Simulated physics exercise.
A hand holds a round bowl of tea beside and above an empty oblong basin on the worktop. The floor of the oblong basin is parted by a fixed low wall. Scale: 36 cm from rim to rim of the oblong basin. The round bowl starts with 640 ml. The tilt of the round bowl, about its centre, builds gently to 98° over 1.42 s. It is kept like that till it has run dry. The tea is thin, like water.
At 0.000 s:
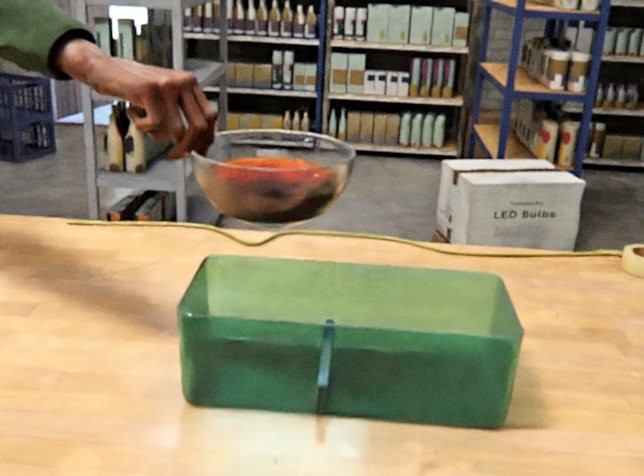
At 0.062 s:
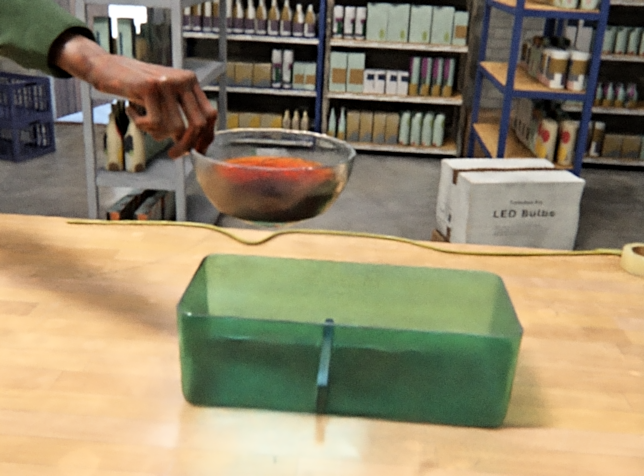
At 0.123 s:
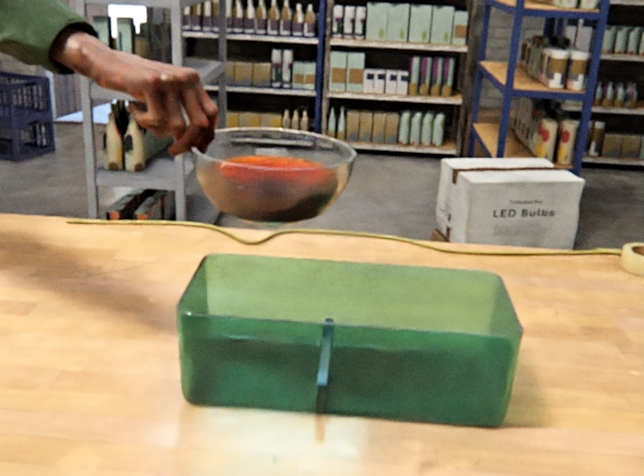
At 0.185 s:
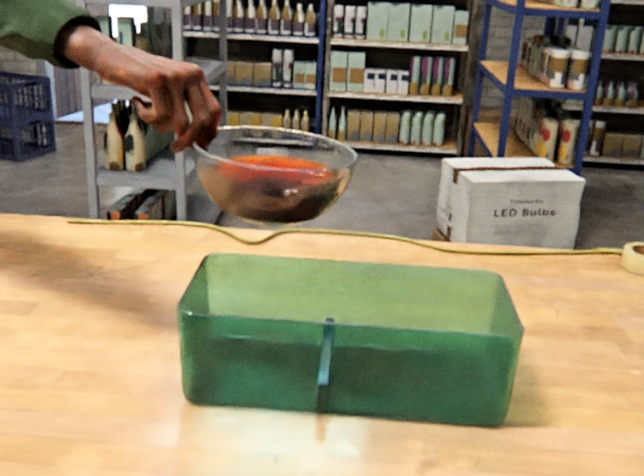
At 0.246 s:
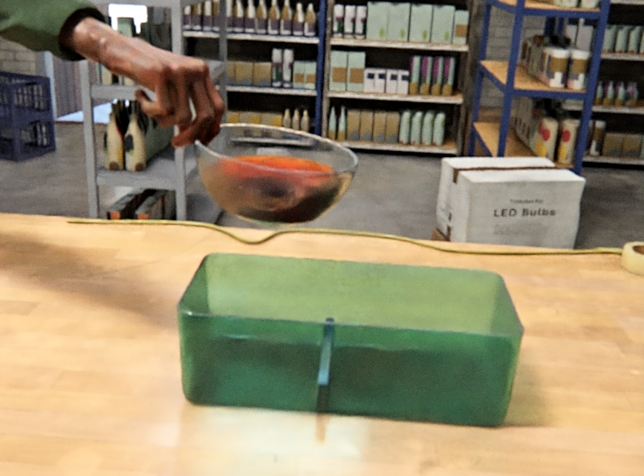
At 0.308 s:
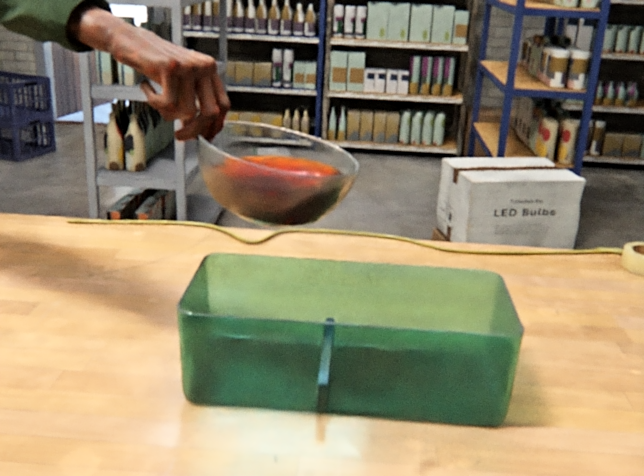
In a storeroom, a hand gently tilts a round bowl of tea above an oblong basin.
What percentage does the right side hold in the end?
The far part has some 90 per cent.
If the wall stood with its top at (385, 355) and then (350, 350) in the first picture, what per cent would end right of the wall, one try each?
In turn about 55 and 85 per cent.
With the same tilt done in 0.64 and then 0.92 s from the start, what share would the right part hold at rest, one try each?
First 85, then 90 per cent.
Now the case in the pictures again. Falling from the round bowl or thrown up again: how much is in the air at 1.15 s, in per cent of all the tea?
Near 7 in a hundred.
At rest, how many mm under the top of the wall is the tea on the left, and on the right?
Left about 30 mm, right about 14 mm.
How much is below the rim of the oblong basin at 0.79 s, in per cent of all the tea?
About 12 per cent.
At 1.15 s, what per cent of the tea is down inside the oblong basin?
Some 88 per cent.
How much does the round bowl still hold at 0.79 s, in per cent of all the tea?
Near 62 in a hundred.
Then, 0.79 s in, the tilt is 58° and 61 per cent is still to pour, 0 is left of the wall and 12 right of it.
Then, 1.15 s in, the tilt is 89° and 5 per cent is still to pour, 5 is left of the wall and 82 right of it.
Then, 1.52 s in, the tilt is 98° and 0 per cent is still to pour, 9 is left of the wall and 91 right of it.
Then, 1.92 s in, the tilt is 98° and 0 per cent is still to pour, 9 is left of the wall and 90 right of it.
Finally, 9 per cent lies left of the wall, 90 right of it and 0 outside.
